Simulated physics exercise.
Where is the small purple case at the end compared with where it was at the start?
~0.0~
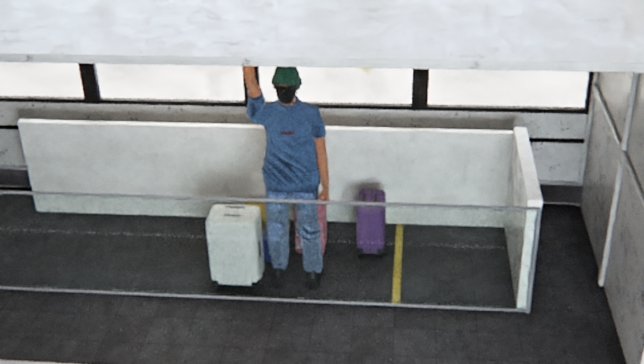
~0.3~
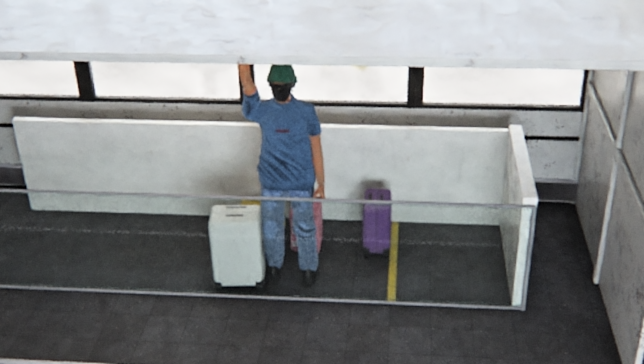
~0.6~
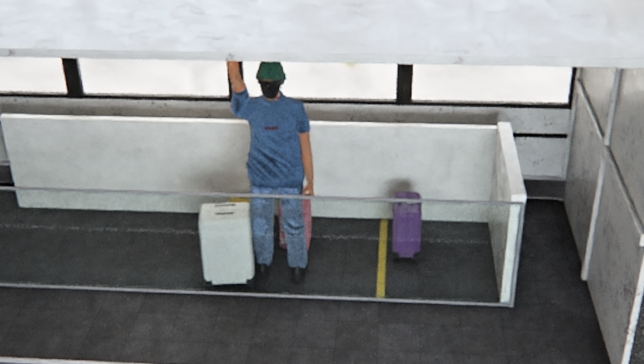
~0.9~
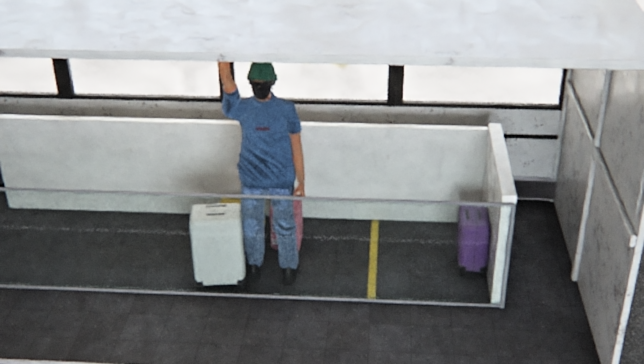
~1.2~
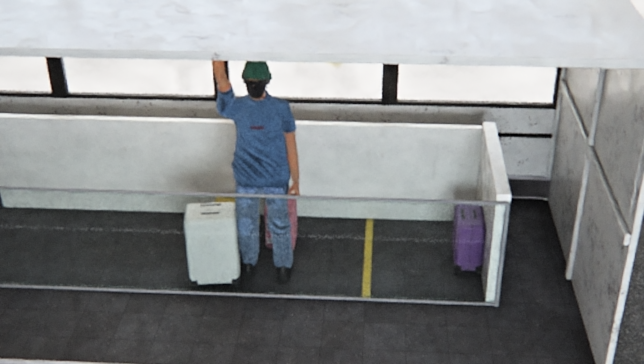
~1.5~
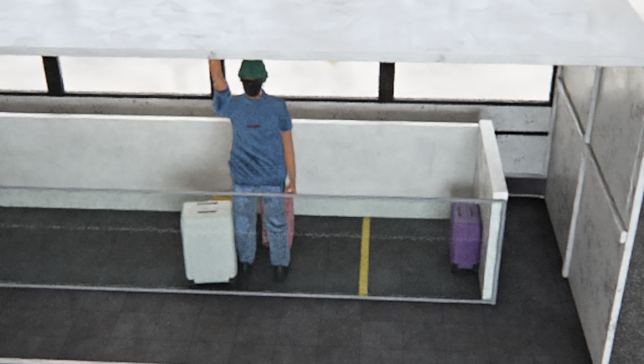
At the start it stood just to the left of the yellow line, and at the end it stands well to the right of the line, close to the panel at the right end of the bay.
